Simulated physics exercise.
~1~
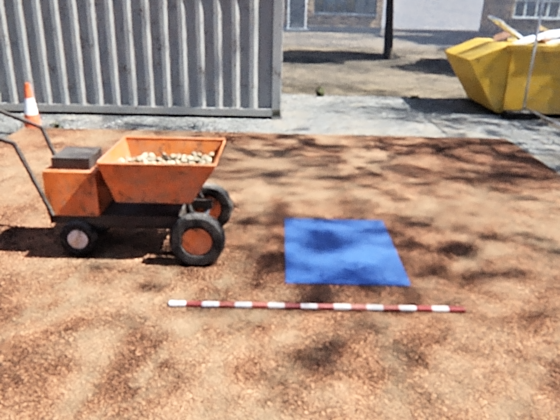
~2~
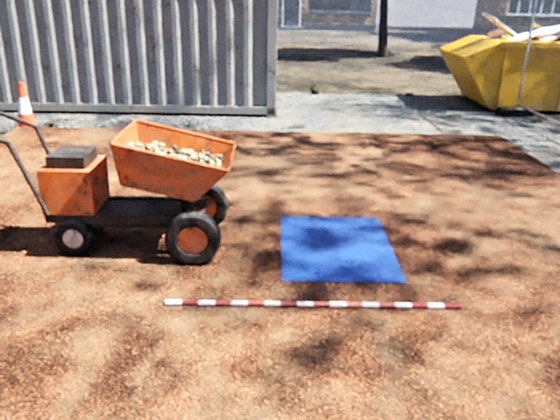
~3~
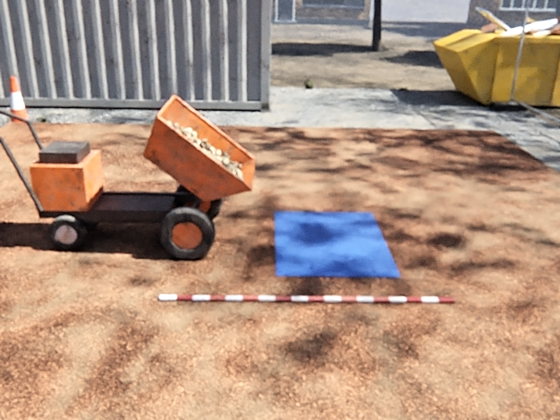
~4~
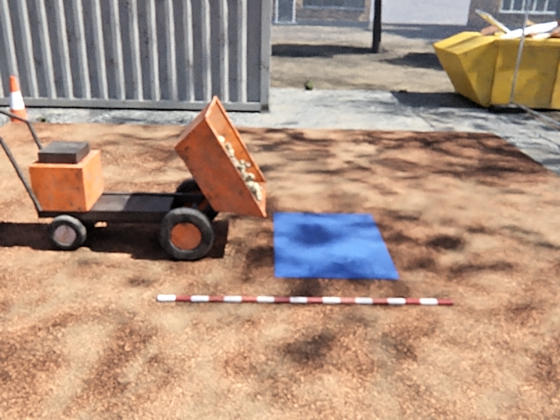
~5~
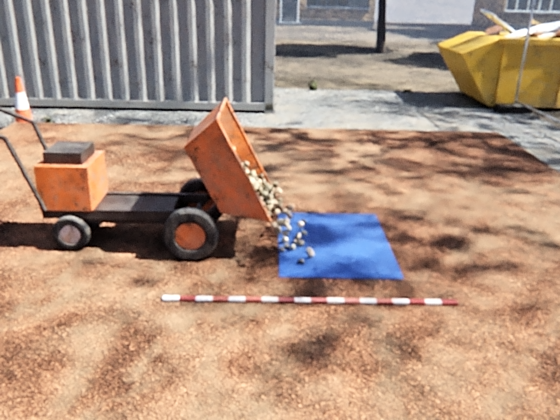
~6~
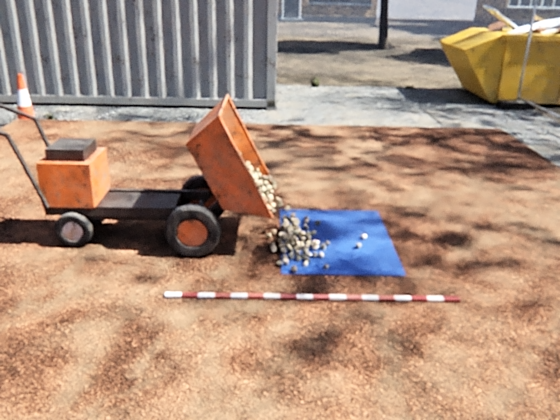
In the video, an orange motor barrow filled with crushed stones stands beside a blue sheet on reddish ground as its skip tips steeply to the right. Some stones slide out, landing on the sheet's left part and near its edge, while the skip stays raised.
